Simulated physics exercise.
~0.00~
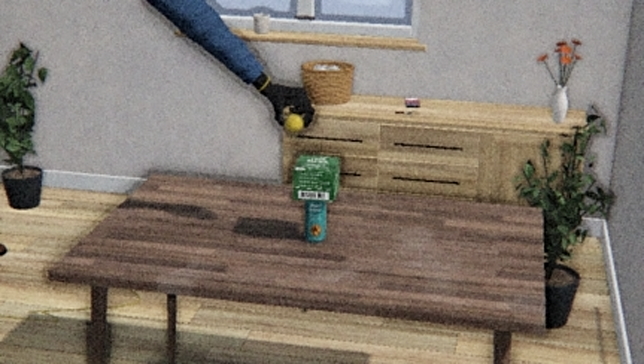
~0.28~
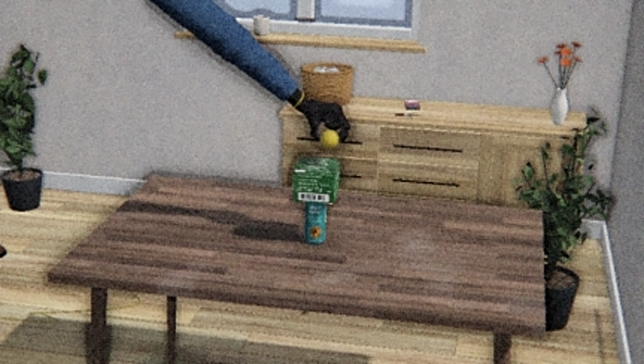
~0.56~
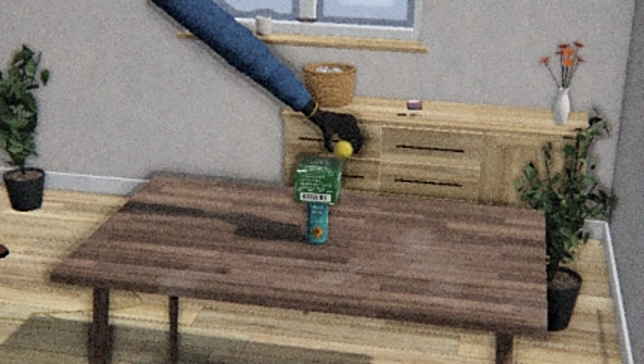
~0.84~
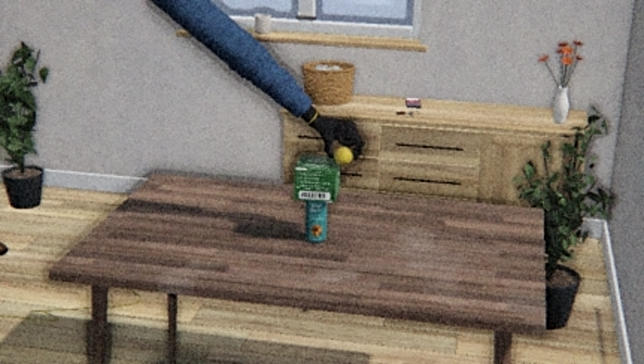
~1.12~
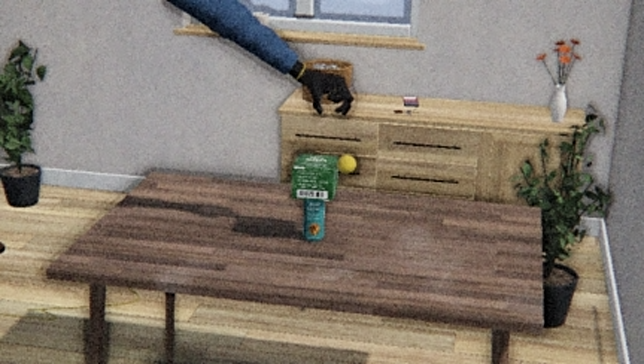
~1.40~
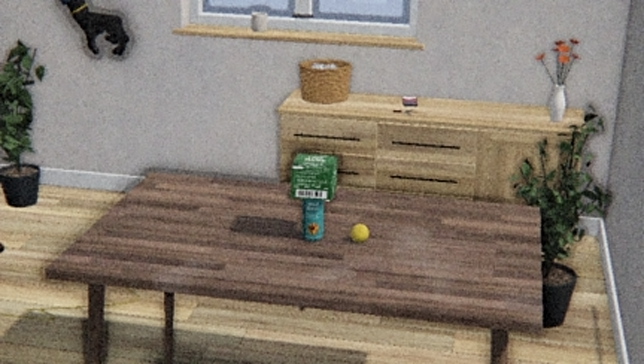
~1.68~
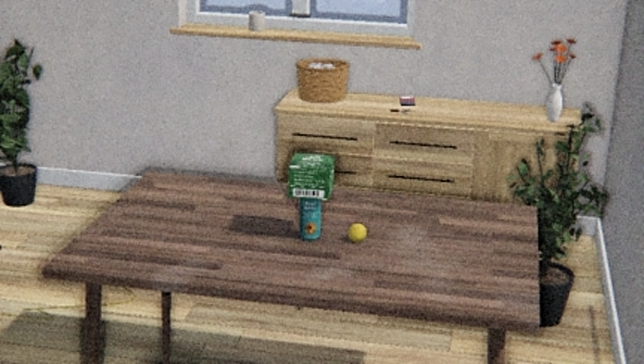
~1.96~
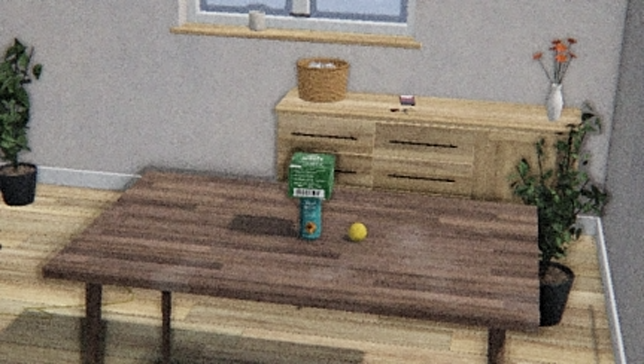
In a room with pale grey walls, a slightly swaying camera looks down at a dark wooden table, with a light sideboard, a wicker basket and potted plants behind it. A green box sits on top of a turquoise can near the middle of the table. A gloved hand on a blue-sleeved arm carries a yellow lemon rightward and lowers it beside the upper right of the box. The hand lets go and draws back, and the lemon drops to the tabletop. It ends at rest to the right of the can, while the box stays balanced.
